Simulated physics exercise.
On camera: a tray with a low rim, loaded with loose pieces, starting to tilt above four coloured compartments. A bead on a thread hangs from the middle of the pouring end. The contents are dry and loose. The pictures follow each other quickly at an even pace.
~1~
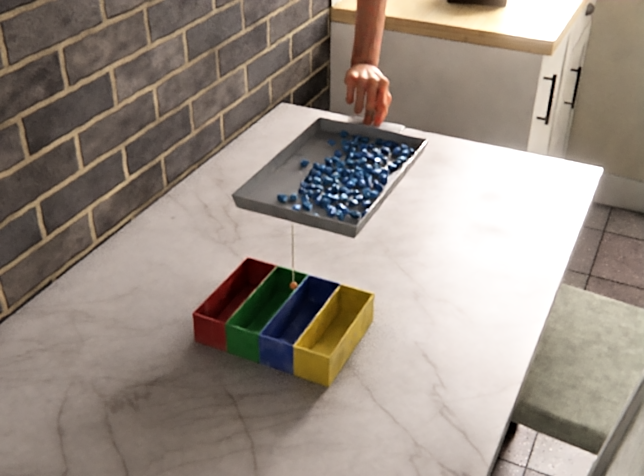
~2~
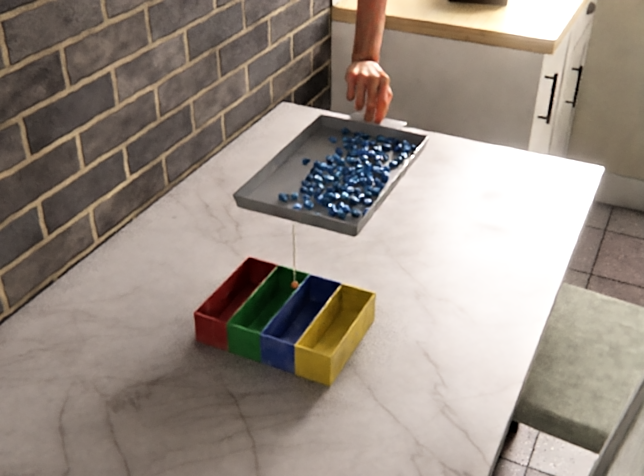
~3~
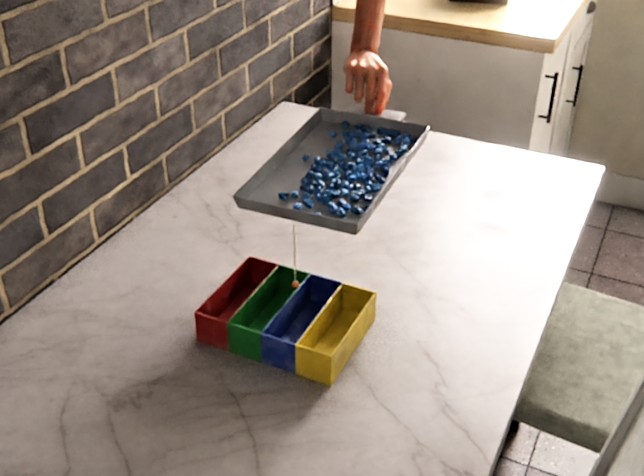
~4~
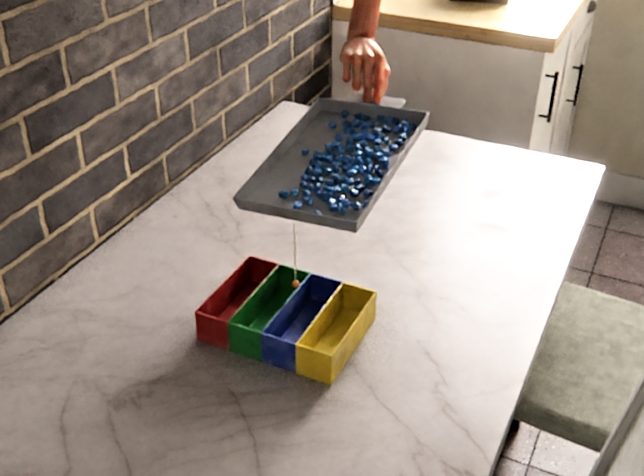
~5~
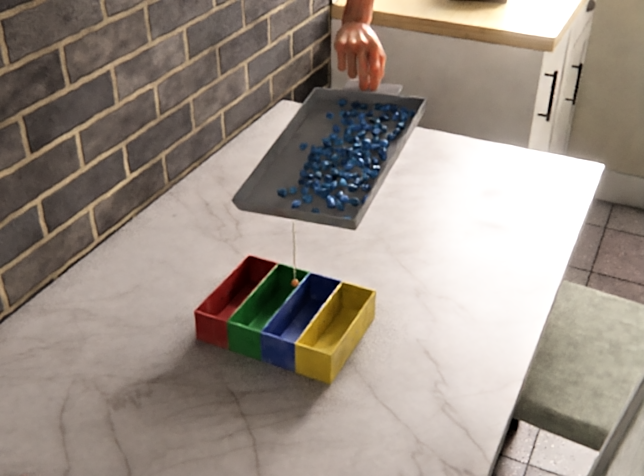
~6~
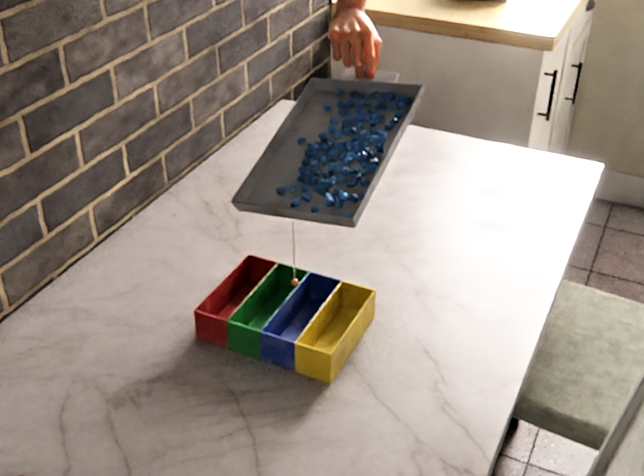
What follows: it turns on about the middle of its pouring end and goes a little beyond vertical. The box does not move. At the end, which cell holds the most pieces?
The red one ends fullest.
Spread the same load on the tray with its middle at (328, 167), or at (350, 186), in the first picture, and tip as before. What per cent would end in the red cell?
Near 60 % and 60 %.
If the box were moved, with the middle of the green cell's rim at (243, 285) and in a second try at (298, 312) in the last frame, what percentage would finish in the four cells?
Near 90 % and 20 %.
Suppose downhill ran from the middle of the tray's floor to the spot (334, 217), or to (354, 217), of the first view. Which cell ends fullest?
The first try: Yellow. The second: The yellow one.
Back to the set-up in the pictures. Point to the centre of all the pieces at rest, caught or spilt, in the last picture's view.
Around (237, 318).
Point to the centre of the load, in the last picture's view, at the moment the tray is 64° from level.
Close to (264, 195).
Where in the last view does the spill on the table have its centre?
Roughly at (166, 324).
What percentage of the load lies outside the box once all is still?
Some 20 per cent.
Soon after the last picture, tray tipped steeply; nearly all on the tray; a stray few falling or outside the box.
A little later, tray tipped past a quarter turn; about a quarter on the tray; about a third in the red cell; a small part in the green cell; about a quarter falling or outside the box.
Later still, tray tipped past a quarter turn; about half in the red cell; about a quarter in the green cell; a stray few in the blue cell; about a quarter falling or outside the box.
At rest, tray tipped past a quarter turn; about half in the red cell; about a quarter in the green cell; a stray few in the blue cell; none in the yellow cell; about a quarter outside the box.
